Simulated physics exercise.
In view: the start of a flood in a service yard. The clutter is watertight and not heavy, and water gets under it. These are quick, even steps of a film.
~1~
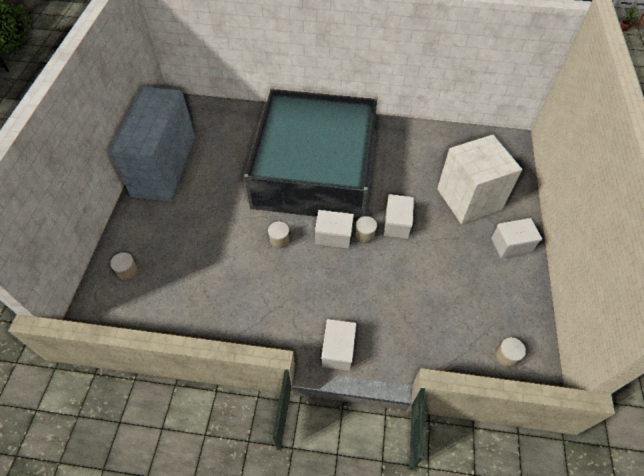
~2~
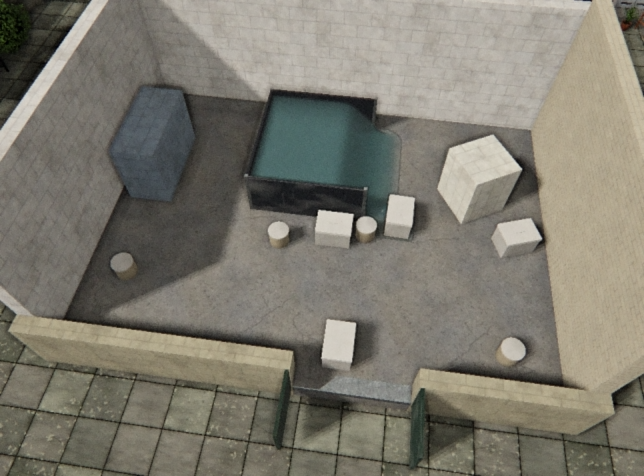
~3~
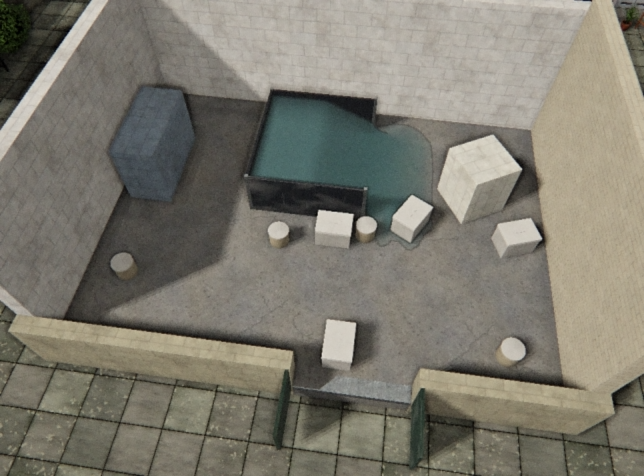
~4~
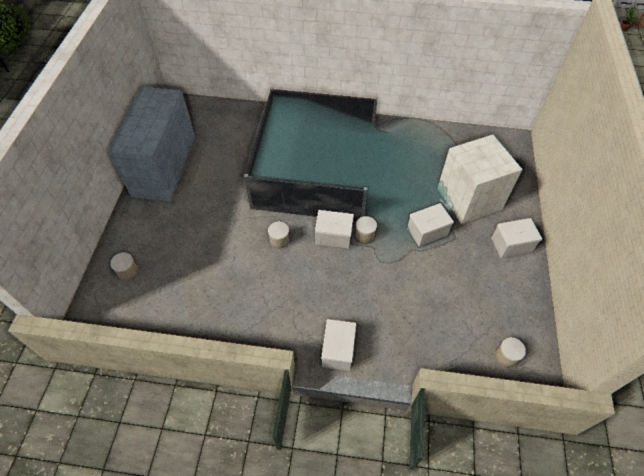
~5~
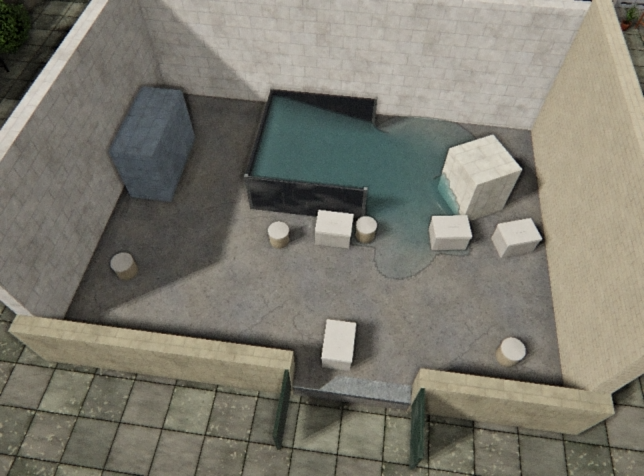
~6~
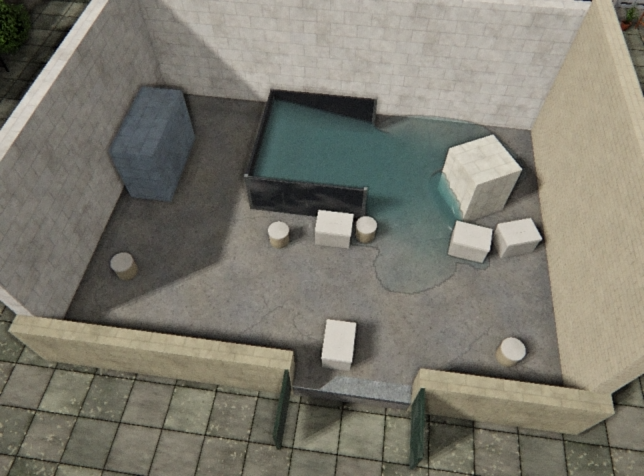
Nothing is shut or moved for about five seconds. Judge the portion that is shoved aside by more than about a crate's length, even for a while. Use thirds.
It is between one and two thirds.
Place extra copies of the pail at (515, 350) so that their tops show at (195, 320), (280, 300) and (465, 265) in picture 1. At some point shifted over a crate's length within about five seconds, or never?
One after the other: Short of that, shifted that much, swept aside.
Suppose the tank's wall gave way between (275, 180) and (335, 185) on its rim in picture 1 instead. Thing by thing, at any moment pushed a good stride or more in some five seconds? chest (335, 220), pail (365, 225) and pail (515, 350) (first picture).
As listed: Shifted that much, short of that, swept aside.
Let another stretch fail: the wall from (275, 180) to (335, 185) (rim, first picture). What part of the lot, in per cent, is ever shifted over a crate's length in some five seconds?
Near 60 in a hundred.
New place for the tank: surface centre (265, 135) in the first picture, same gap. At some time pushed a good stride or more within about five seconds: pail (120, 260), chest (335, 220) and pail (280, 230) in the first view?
In turn: Never so far, less than that, under that.
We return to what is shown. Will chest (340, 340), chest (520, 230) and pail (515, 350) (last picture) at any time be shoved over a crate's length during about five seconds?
In that order: Swept aside, moved that far, swept aside.
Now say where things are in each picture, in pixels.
The first picture shows a chest at (400, 209), on the bottom; a chest at (520, 231) rests on the ground; 0 of 8 have shifted.
The second picture shows a chest at (401, 209), on the bottom; a chest at (520, 231) rests on the ground; 0 of 8 have shifted.
The third picture shows a chest at (413, 212), on the bottom, close to its start; a chest at (520, 231), on the bottom; 1 of 8 have shifted.
The fourth picture shows a chest at (432, 218), on the bottom, a stride from its start; a chest at (520, 231), on the bottom; 1 of 8 have shifted.
The fifth picture shows a chest at (452, 226) rests on the ground, a stride from its start; a chest at (520, 231), on the bottom; 1 of 8 have shifted.
The sixth picture shows a chest at (473, 235) rests on the ground, a stride from its start; a chest at (520, 231), on the bottom; 1 of 8 have shifted.
A moment on, 1 of 8 are well off their spots; 0 afloat.
Next, 1 of 8 are well off their spots; 3 afloat.
Later, 3 of 8 are well off their spots; 3 afloat.
In the end, 4 of 8 are well off their spots, and 4 have been at some point; 3 afloat.
